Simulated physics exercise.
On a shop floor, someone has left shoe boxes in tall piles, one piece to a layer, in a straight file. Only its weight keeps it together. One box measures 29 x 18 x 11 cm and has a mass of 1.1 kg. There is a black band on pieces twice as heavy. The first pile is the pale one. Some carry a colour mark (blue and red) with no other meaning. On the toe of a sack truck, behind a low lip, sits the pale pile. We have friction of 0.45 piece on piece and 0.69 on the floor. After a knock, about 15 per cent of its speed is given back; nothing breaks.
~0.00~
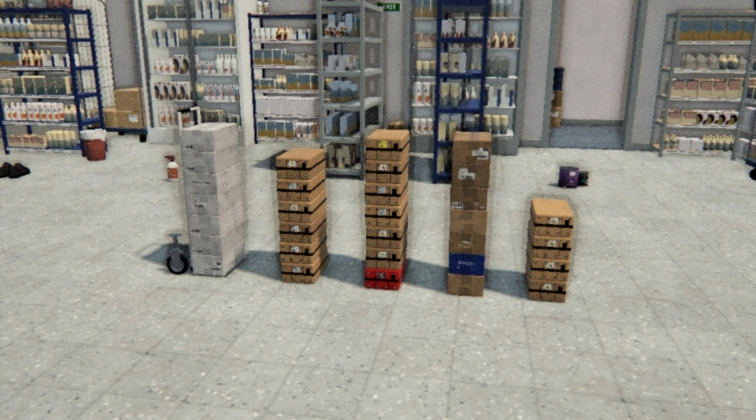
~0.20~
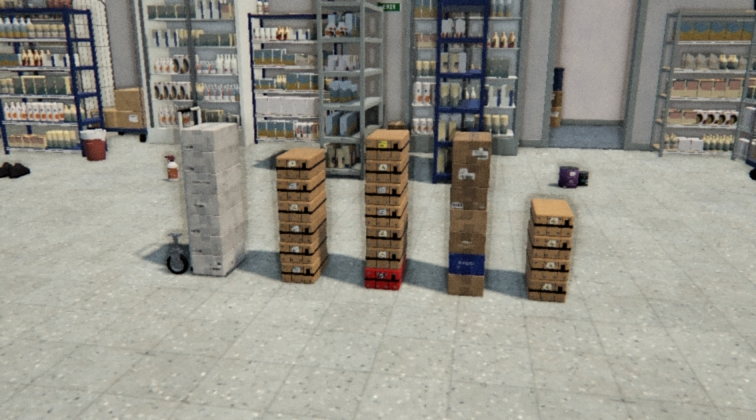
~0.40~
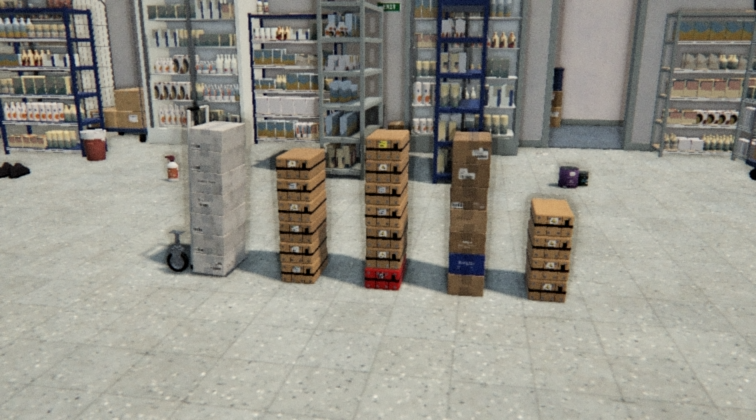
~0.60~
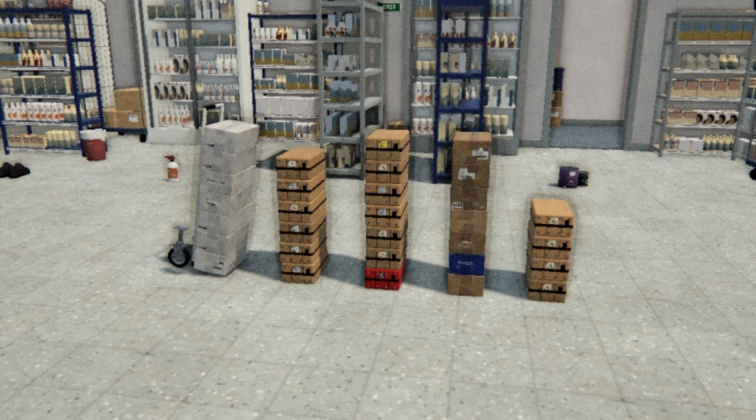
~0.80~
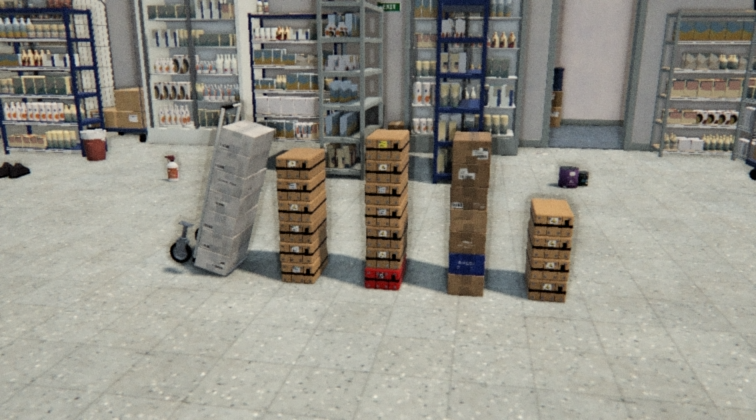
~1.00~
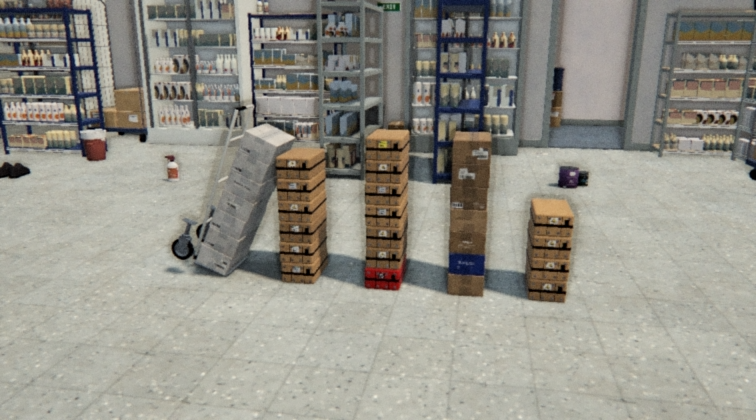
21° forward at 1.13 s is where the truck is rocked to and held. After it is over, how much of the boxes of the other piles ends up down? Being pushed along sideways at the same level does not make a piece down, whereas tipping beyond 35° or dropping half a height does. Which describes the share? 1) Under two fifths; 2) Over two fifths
Answer: 1.
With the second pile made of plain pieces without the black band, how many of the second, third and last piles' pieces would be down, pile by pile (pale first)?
Pieces down: Second pile 6, third pile 7, last pile 3.
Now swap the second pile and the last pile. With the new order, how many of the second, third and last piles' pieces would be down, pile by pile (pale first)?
Down per pile: Second 0, third 0, last 0.
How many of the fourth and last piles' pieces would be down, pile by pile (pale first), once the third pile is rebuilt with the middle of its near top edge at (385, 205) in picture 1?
You'd get fourth 0 and last 0.
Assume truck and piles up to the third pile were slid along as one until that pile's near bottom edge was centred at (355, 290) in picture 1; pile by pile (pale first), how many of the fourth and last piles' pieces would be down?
Counts down: Fourth 0; last 0.
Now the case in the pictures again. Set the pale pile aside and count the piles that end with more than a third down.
Counted up, you get 0.
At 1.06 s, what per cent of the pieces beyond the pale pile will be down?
At that instant, 0 percent.
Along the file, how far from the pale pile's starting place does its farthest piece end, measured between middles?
It ends around 35 cm away.
After 1.06 s, 0 of the pale pile down; none of the 24 other boxes down.
After 1.18 s, 0 of the pale pile down; none of the 24 other boxes down, 1 disturbed.
At rest (2.2 s), 0 of the pale pile down; none of the 24 other boxes down, 1 disturbed; red box unmoved; blue box unmoved. That is 0 per cent. As the last picture would show them, middles, red box near (386, 269), blue box near (467, 255).
